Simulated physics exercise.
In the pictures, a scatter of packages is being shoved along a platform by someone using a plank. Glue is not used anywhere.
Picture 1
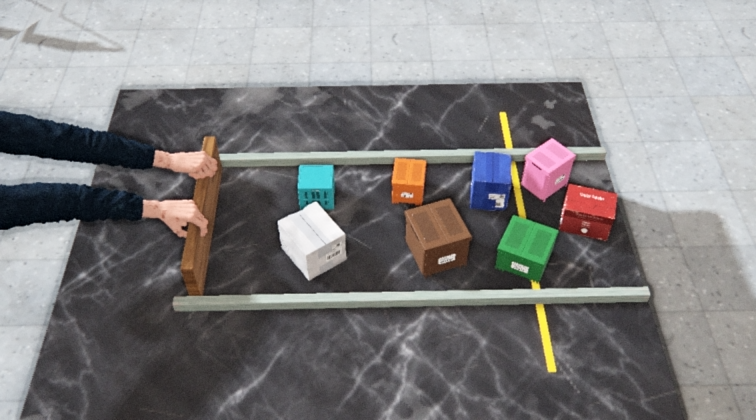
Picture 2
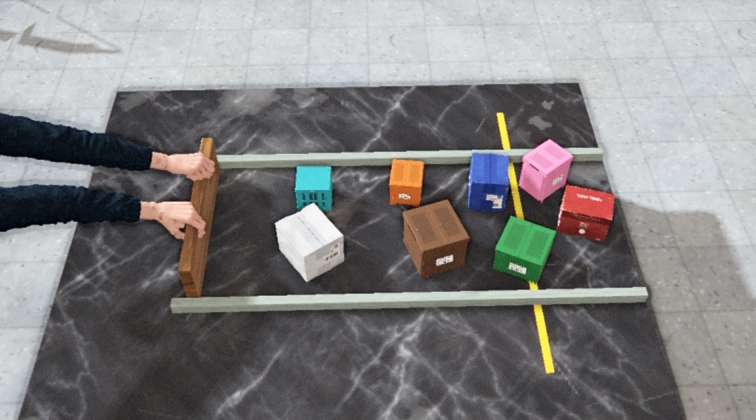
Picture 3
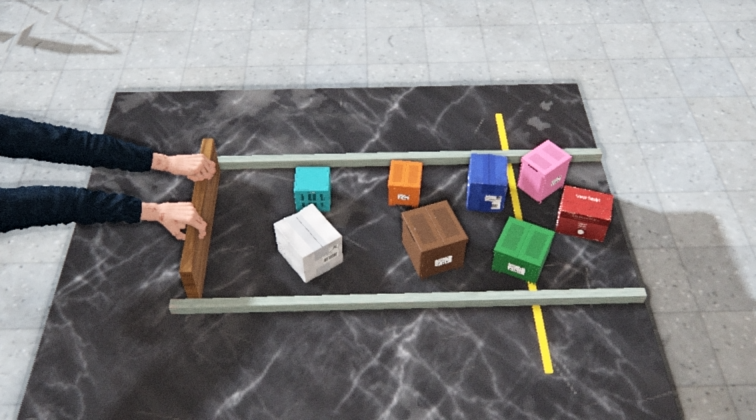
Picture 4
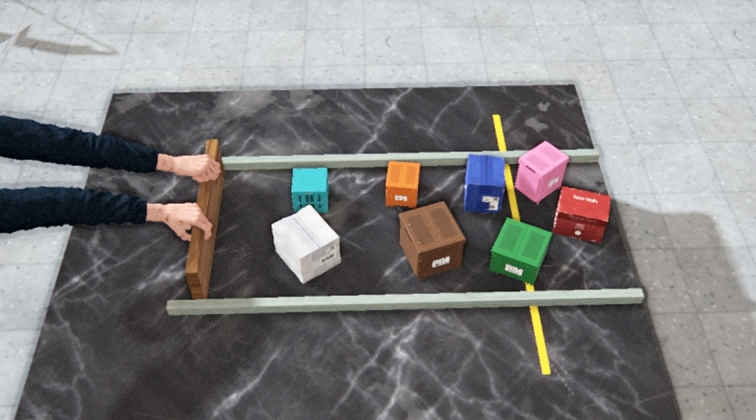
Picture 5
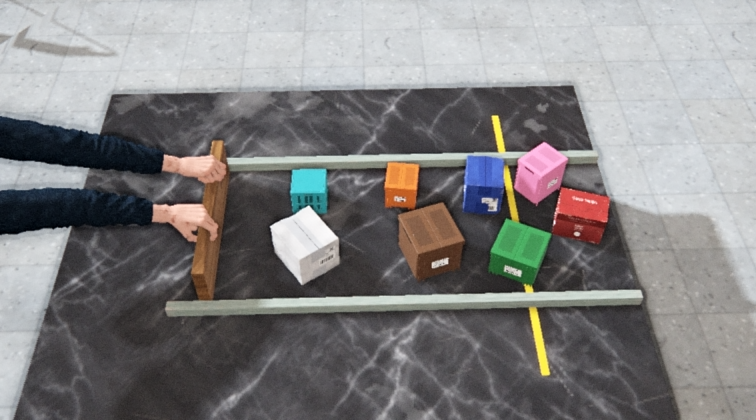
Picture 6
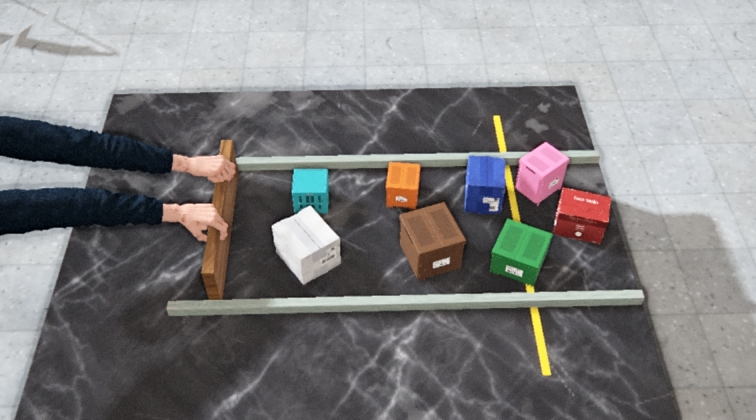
On a dark marbled platform, two hands holding a wooden plank upright, then sliding it slightly right toward scattered, unmoving coloured boxes.
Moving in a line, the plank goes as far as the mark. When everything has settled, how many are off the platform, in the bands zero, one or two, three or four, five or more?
Off the platform: Three or four.
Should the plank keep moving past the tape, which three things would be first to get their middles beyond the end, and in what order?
Listed earliest first: Pink tote, red box, green tote.
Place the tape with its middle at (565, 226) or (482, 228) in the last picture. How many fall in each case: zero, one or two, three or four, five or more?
With the tape at the first spot it's five or over, and at the second it's not one.
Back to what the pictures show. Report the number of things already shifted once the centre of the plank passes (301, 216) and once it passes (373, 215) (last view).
By the first moment it's 2, by the second it's 4.
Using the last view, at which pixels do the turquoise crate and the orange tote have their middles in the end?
Answer: First (530, 186), after that (561, 181).
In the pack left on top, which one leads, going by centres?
Answer: The blue parcel.
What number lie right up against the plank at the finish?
It adds up to 2.
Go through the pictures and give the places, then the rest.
The first picture shows red box (588, 212); pink tote (547, 171); green tote (526, 249); plank (203, 214); tape (524, 224).
The second picture shows pink tote (545, 172); white box (310, 242).
The third picture shows green tote (523, 251); turquoise crate (313, 190).
The fourth picture shows red box (581, 215); orange tote (403, 185).
The fifth picture shows pink tote (540, 174); plank (212, 218).
The sixth picture shows red box (582, 216); pink tote (541, 174); green tote (520, 253); plank (222, 218); tape (518, 227).
Early on, none off yet; red box at rest near (582, 216); pink tote at rest near (541, 174); green tote at rest near (520, 253).
A while later, none off yet; red box travelled a little near (586, 214); pink tote travelled about its own width near (583, 174); green tote travelled about its own width near (586, 251).
Finally, the number that fall off is three or four; lost, green tote, pink tote and red box.
